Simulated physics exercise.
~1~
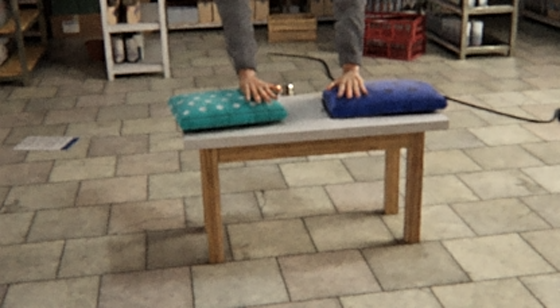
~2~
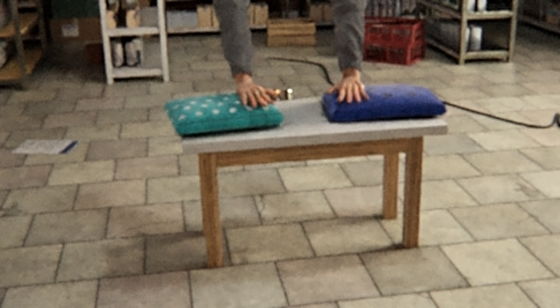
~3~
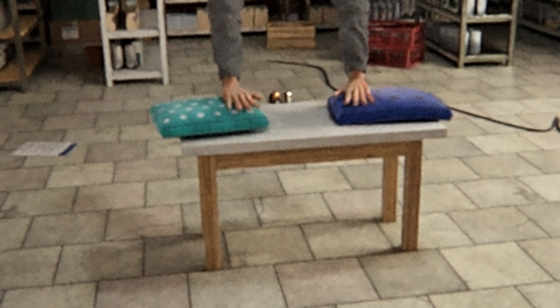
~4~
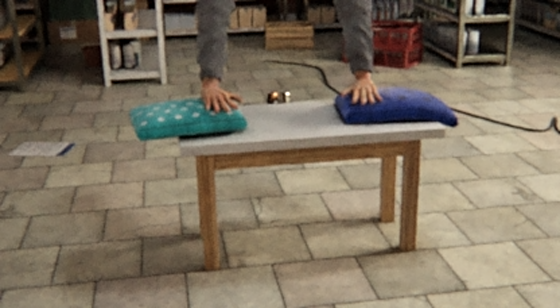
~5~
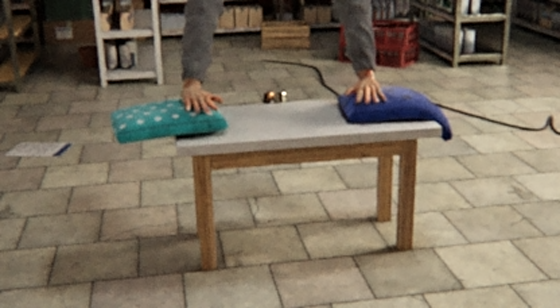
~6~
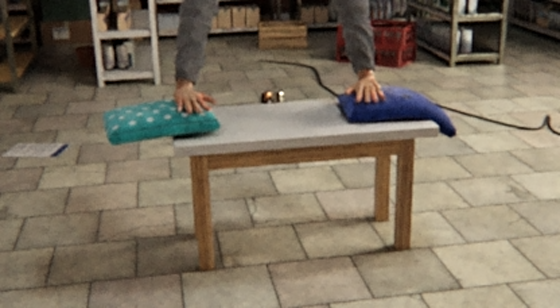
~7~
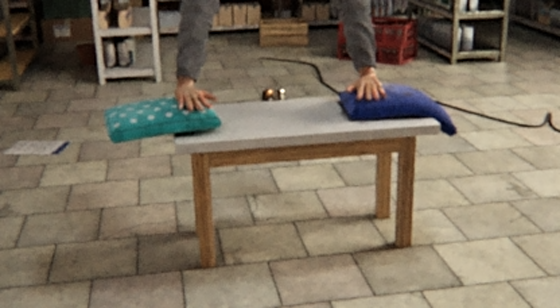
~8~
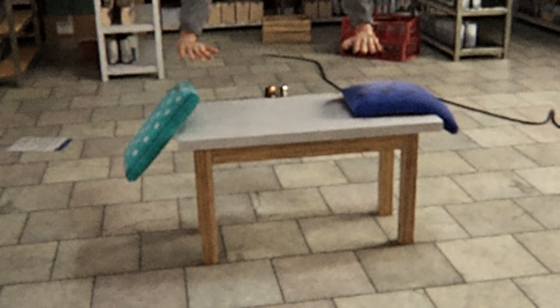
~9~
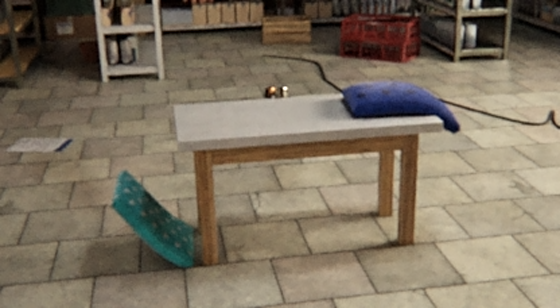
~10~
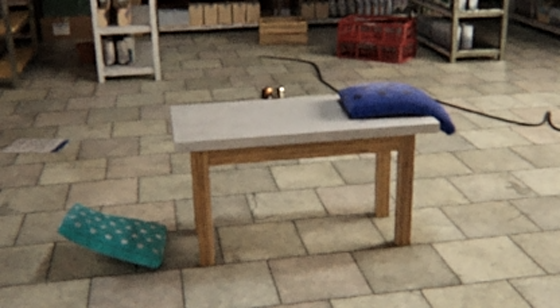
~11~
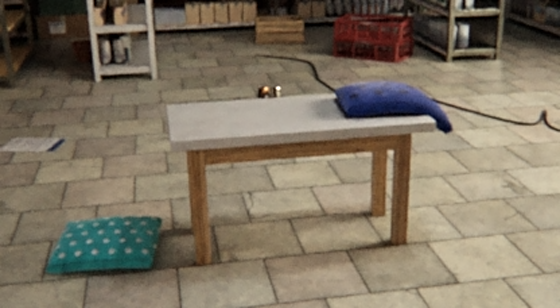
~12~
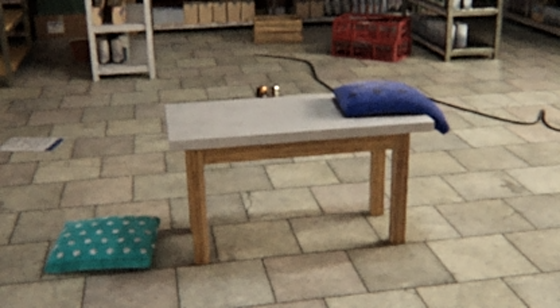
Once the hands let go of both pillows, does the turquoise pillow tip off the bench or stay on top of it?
The turquoise pillow tips over the left end of the bench and falls to the floor. The blue pillow holds its place at the other end.
